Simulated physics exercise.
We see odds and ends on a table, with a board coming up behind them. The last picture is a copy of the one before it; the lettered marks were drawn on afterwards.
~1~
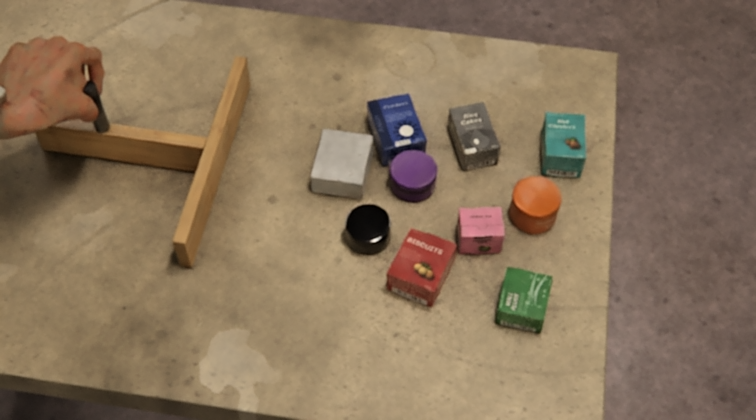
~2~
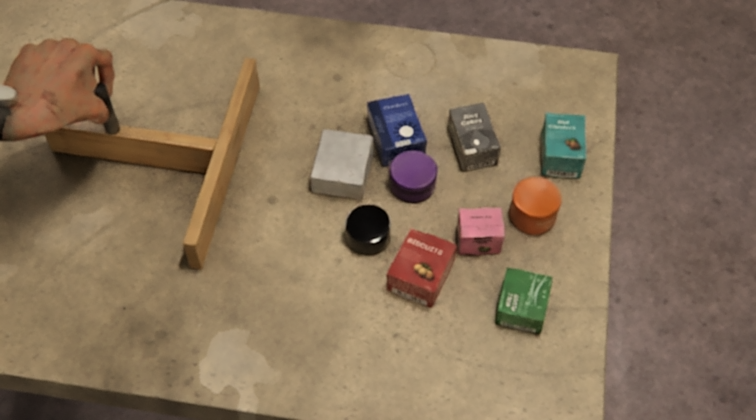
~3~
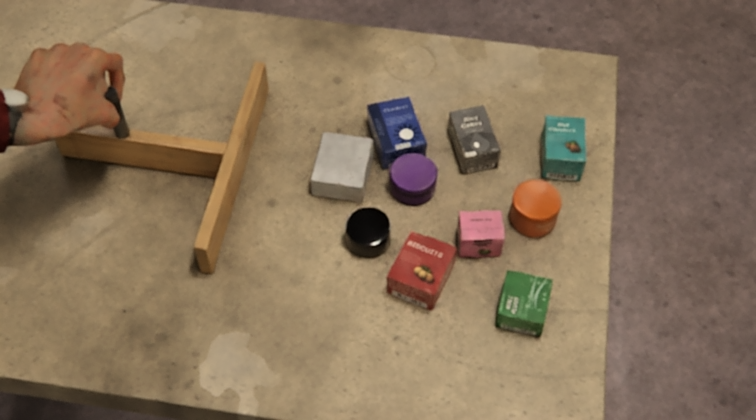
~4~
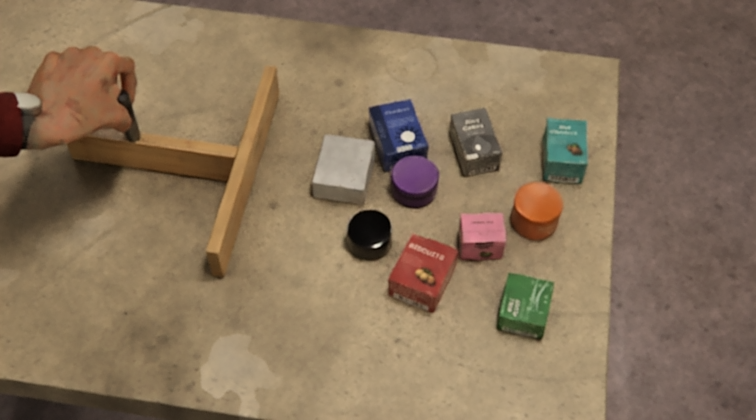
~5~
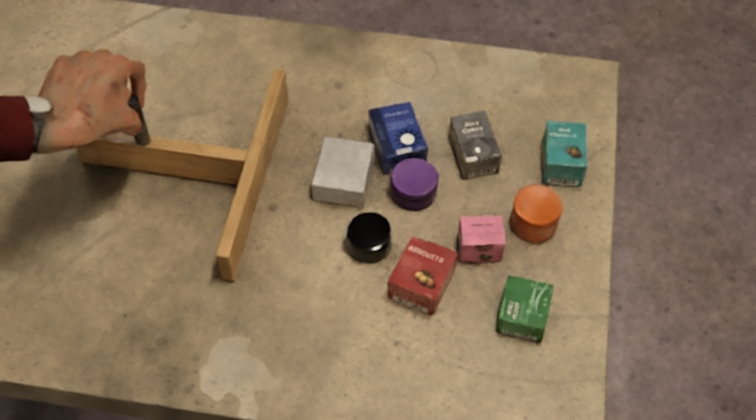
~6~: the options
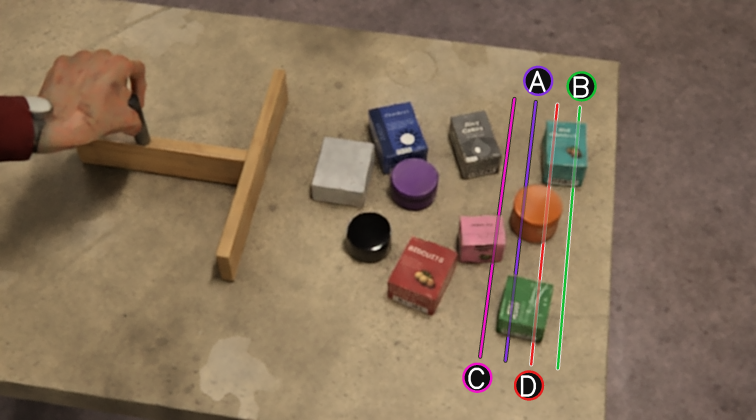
A hand slowly sliding a T-shaped wooden board rightward across a worn table, towards small coloured boxes and round tubs sitting still.
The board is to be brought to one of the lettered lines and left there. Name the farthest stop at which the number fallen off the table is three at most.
It can go as far as A.
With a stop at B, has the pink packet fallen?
Yes.
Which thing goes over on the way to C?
The turquoise box goes over.
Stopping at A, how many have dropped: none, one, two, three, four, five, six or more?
Two.
On the marked copy, A at (522, 220); B at (570, 227); C at (499, 217); D at (545, 223).
Taking A. A third of the way, board (348, 169); blue box (416, 134); purple jar (433, 189).
Two thirds of the way, board (444, 182); turquoise box (583, 157); orange tub (566, 223).
When it is over, board (521, 193); turquoise box over the edge; orange tub over the edge; two fallen.
As for the rest, B drops six; C is within the limit but short; D drops five.
